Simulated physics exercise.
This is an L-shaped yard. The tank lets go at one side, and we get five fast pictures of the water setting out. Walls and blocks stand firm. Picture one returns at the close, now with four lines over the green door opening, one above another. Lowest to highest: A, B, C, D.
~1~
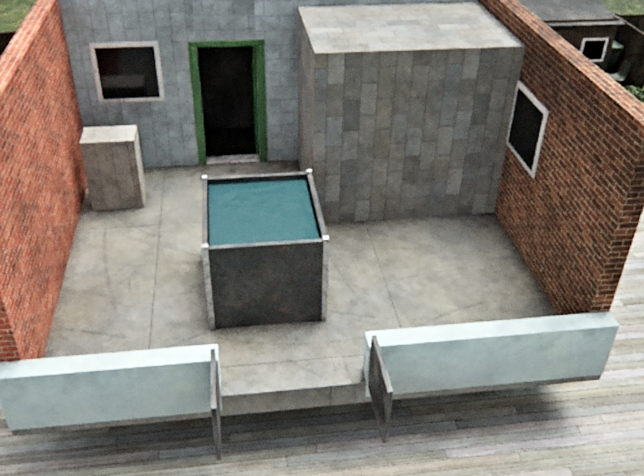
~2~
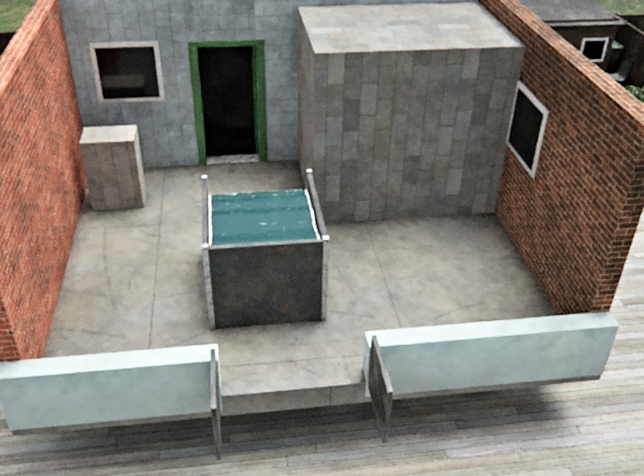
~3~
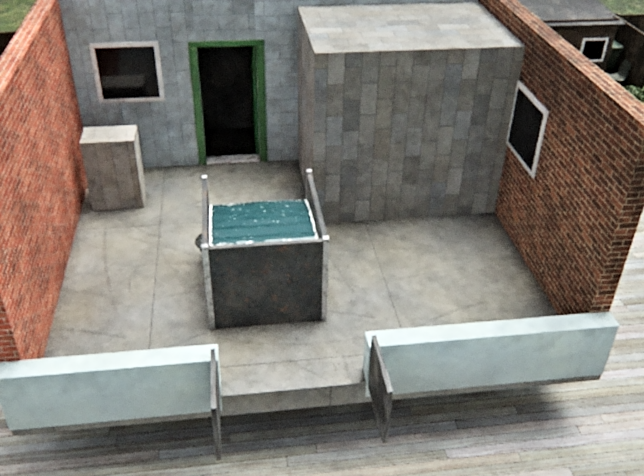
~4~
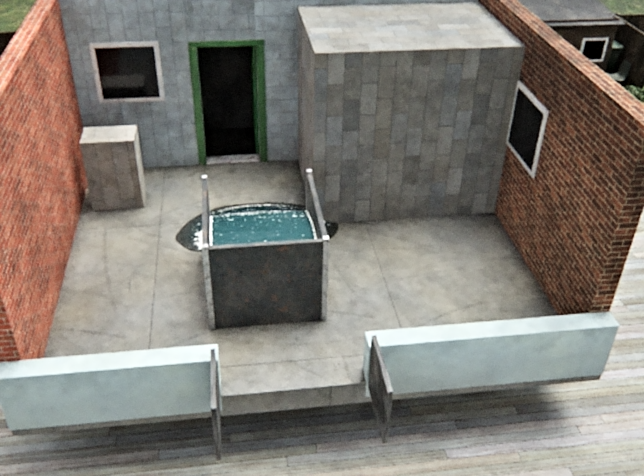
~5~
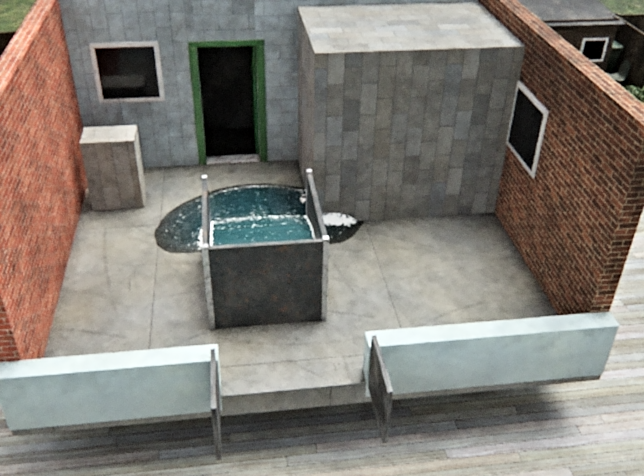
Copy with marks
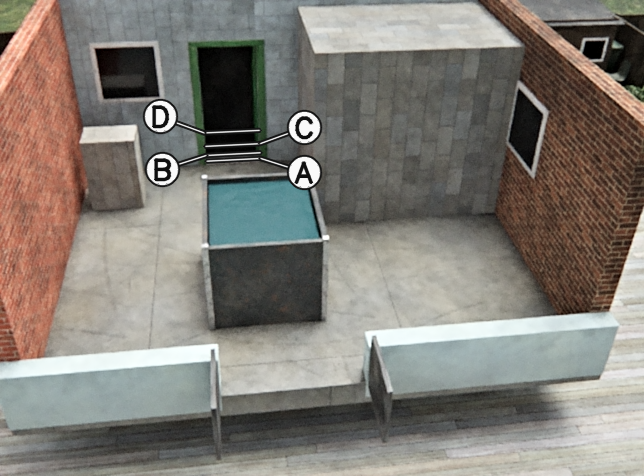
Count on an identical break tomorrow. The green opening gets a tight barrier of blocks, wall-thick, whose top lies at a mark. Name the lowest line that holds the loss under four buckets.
That is mark D.
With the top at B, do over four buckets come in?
Yes, that goes wrong.
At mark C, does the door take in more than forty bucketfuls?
No.
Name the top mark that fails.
It is C.
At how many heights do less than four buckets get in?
One of the four.
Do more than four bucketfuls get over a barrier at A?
Yes, that goes wrong.
On the marked copy, A at (233, 159); B at (233, 154); C at (232, 145); D at (232, 131); from the bottom up A, B, C, D.
Choosing A, dozens of bucketfuls pour in.
Choosing B, dozens of bucketfuls pour in.
Choosing C, about 14 bucketfuls get in.
Choosing D, a splash gets over, under a bucket.
